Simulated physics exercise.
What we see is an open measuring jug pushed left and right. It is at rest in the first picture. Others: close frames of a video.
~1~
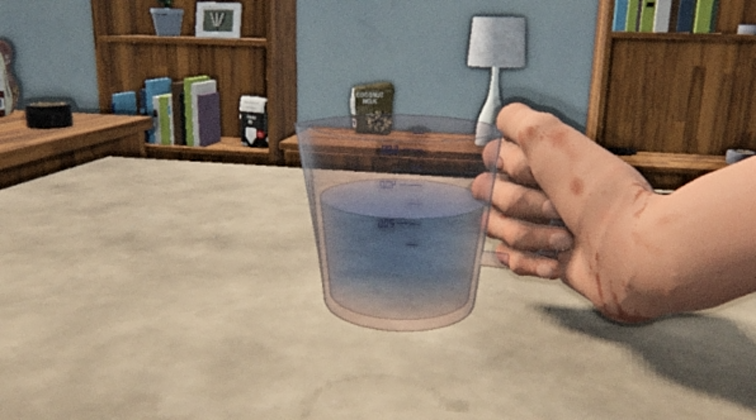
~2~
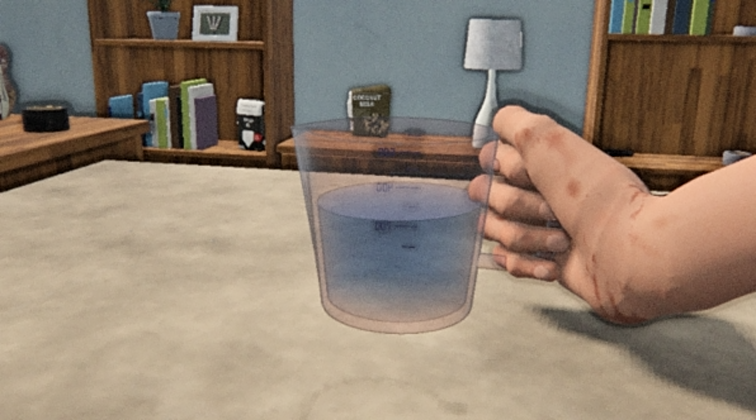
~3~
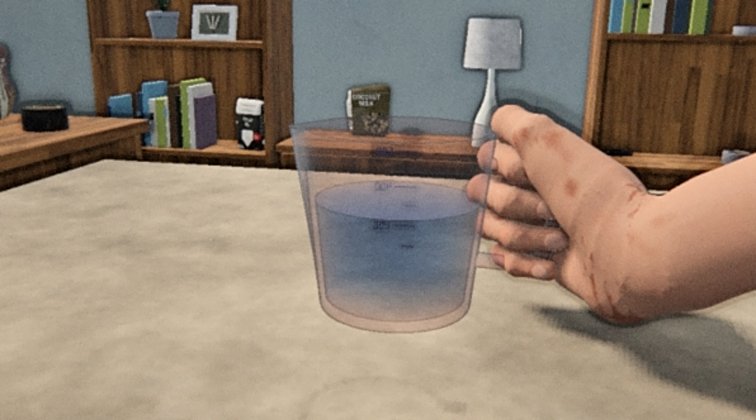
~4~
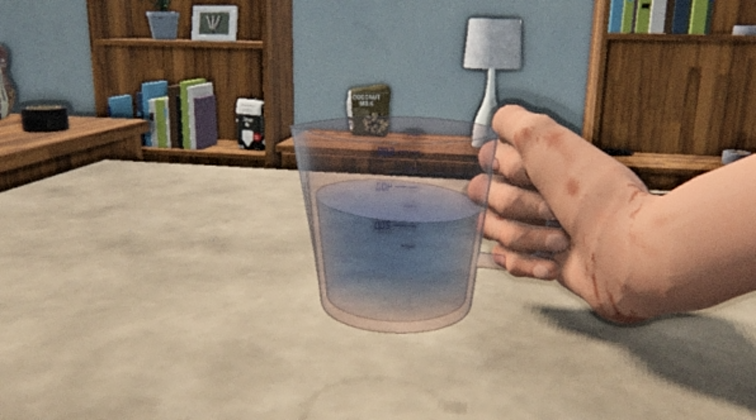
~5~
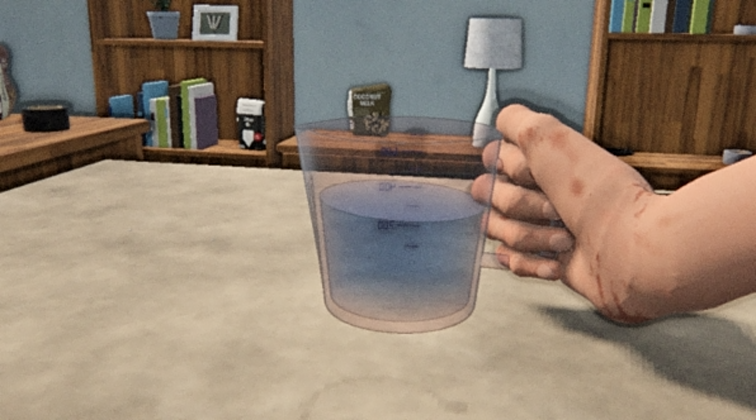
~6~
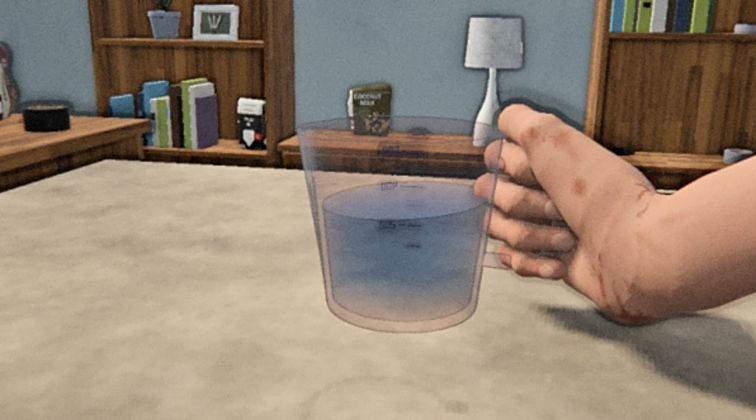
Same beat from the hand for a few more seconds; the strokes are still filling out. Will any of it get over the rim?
No.
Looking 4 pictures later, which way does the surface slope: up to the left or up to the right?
That would be on the left flank.
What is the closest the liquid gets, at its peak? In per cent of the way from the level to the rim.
40 per cent.
Next, the highest wave so far stays far below the rim.
After that, the highest wave so far climbs under half way to the rim.
Finally, the highest wave so far climbs under half way to the rim; nothing has left it.
